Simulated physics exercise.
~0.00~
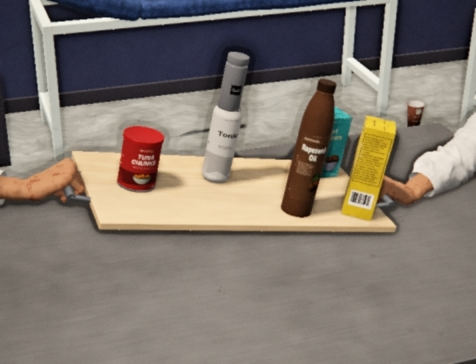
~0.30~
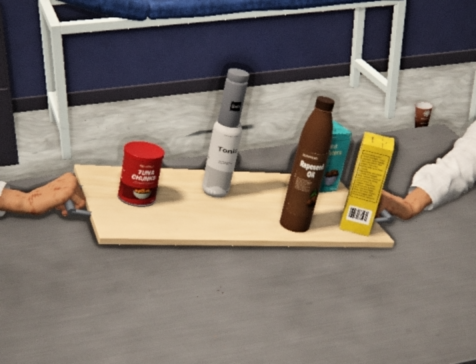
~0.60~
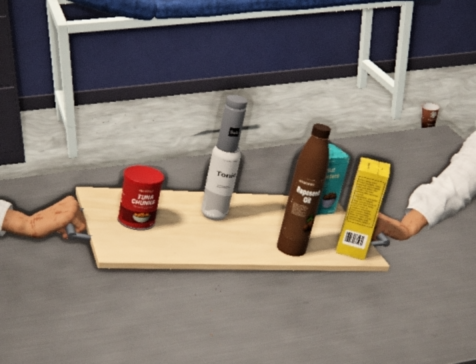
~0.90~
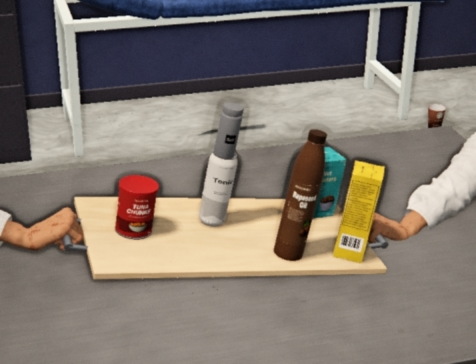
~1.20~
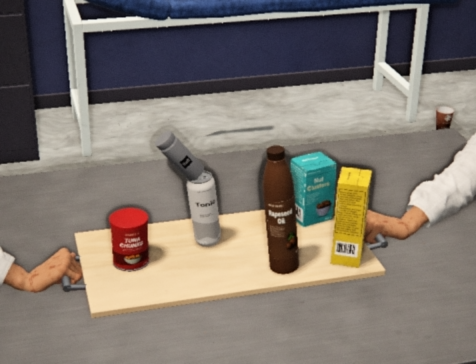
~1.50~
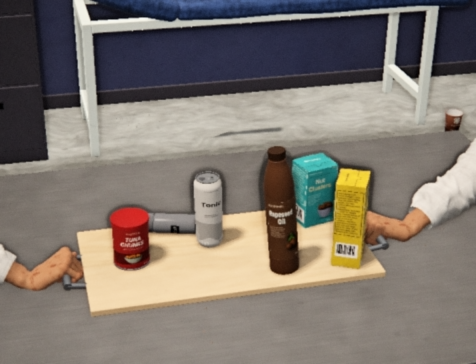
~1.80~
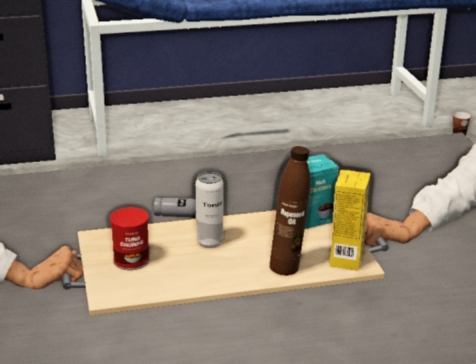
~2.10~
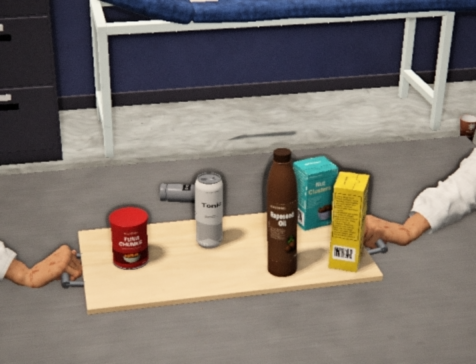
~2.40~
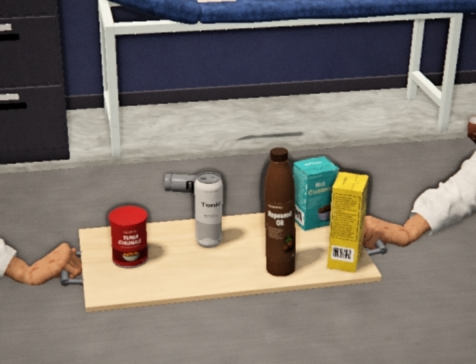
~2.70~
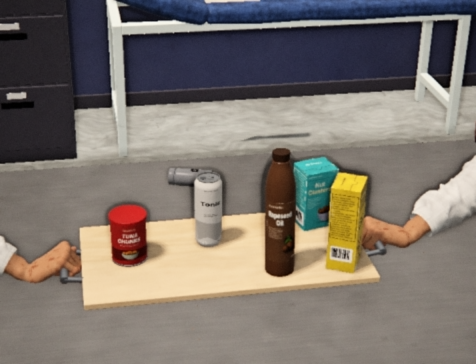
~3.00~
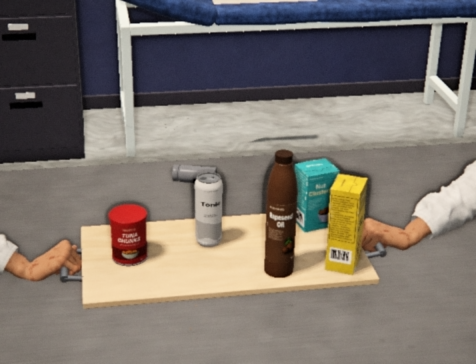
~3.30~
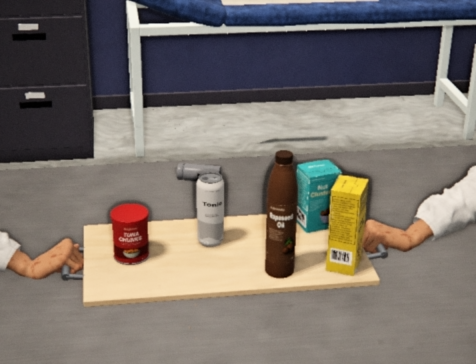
A grey shaker toppled from atop a white can as two hands lowered a loaded wooden tray onto the table, and it ended up lying behind the can, off the tray, while the tin, brown bottle and two cartons stayed standing.
